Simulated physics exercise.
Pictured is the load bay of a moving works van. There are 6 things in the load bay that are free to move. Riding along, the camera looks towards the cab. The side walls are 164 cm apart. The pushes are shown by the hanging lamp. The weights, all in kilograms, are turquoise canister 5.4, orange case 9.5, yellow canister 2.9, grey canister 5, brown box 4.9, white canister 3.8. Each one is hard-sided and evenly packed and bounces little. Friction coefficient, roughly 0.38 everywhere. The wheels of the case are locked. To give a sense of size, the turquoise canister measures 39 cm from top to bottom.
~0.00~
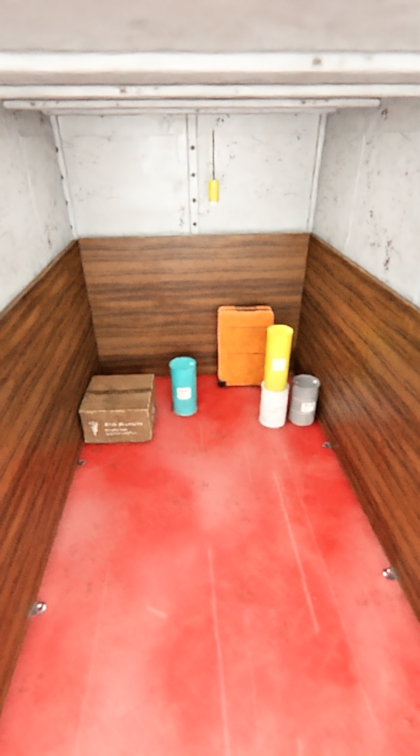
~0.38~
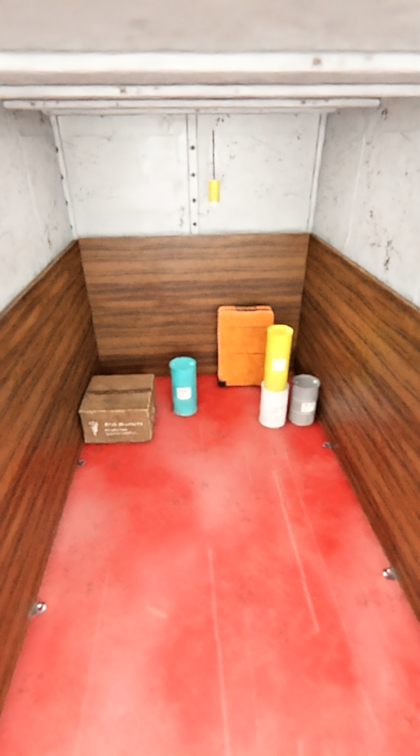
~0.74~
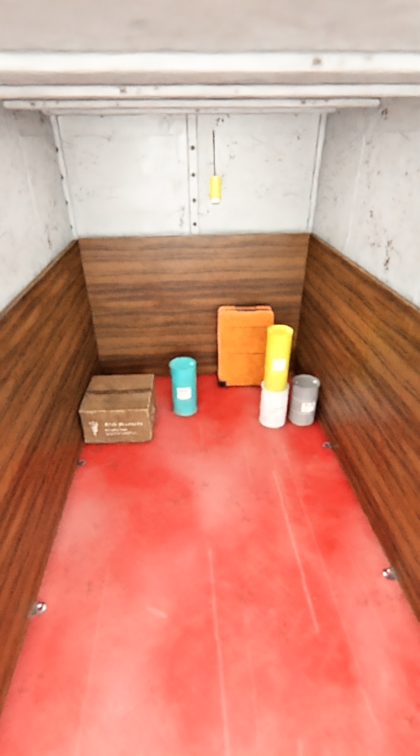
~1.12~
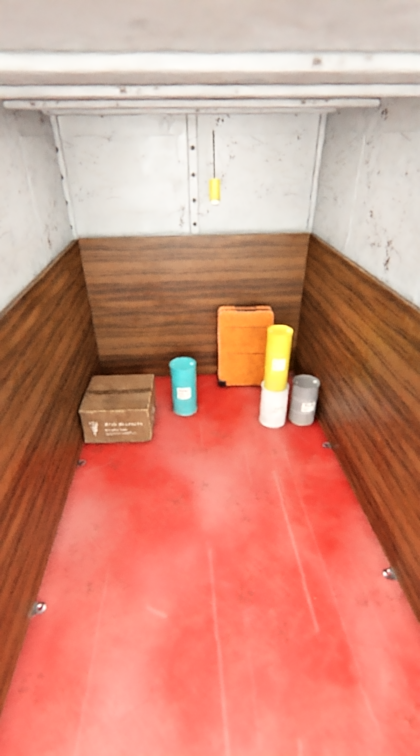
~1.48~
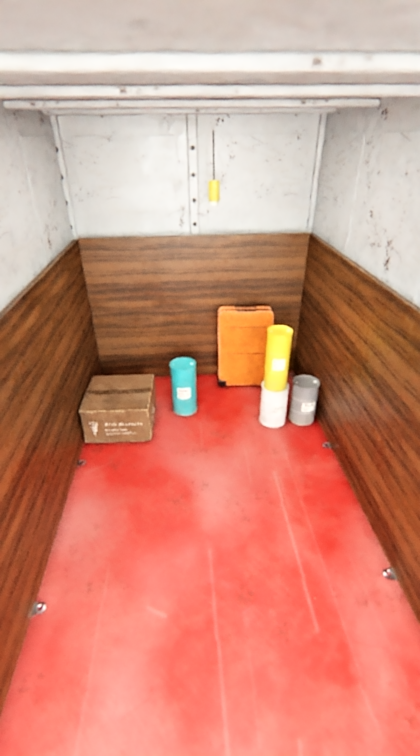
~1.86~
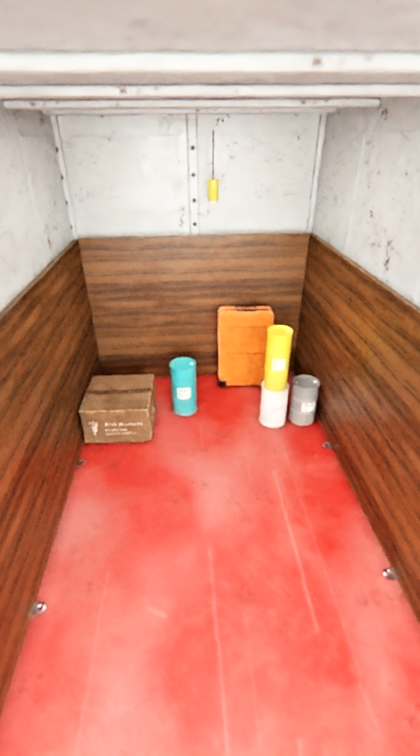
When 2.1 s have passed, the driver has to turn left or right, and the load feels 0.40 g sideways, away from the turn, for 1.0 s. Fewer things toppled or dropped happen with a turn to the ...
Left.
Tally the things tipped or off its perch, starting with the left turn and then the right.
If it goes left, 1; if it goes right, 2.
Turning left. By 2.86 s, push 0.38 g right; orange case 4 cm from its spot near (249, 347); turquoise canister 3 cm from its spot near (189, 387); yellow canister tilted 28°.
By 3.86 s, no push; yellow canister now off its perch; orange case 5 cm from its spot near (250, 347); turquoise canister 5 cm from its spot near (190, 386).
When it is over (5.9 s), off its perch, yellow canister; the other 5 within 15 cm of the start. In the last view, turquoise canister near (190, 386), orange case near (250, 347).
Turning right instead, yellow canister and white canister tipped over or off its perch, 2 of 6 in all.
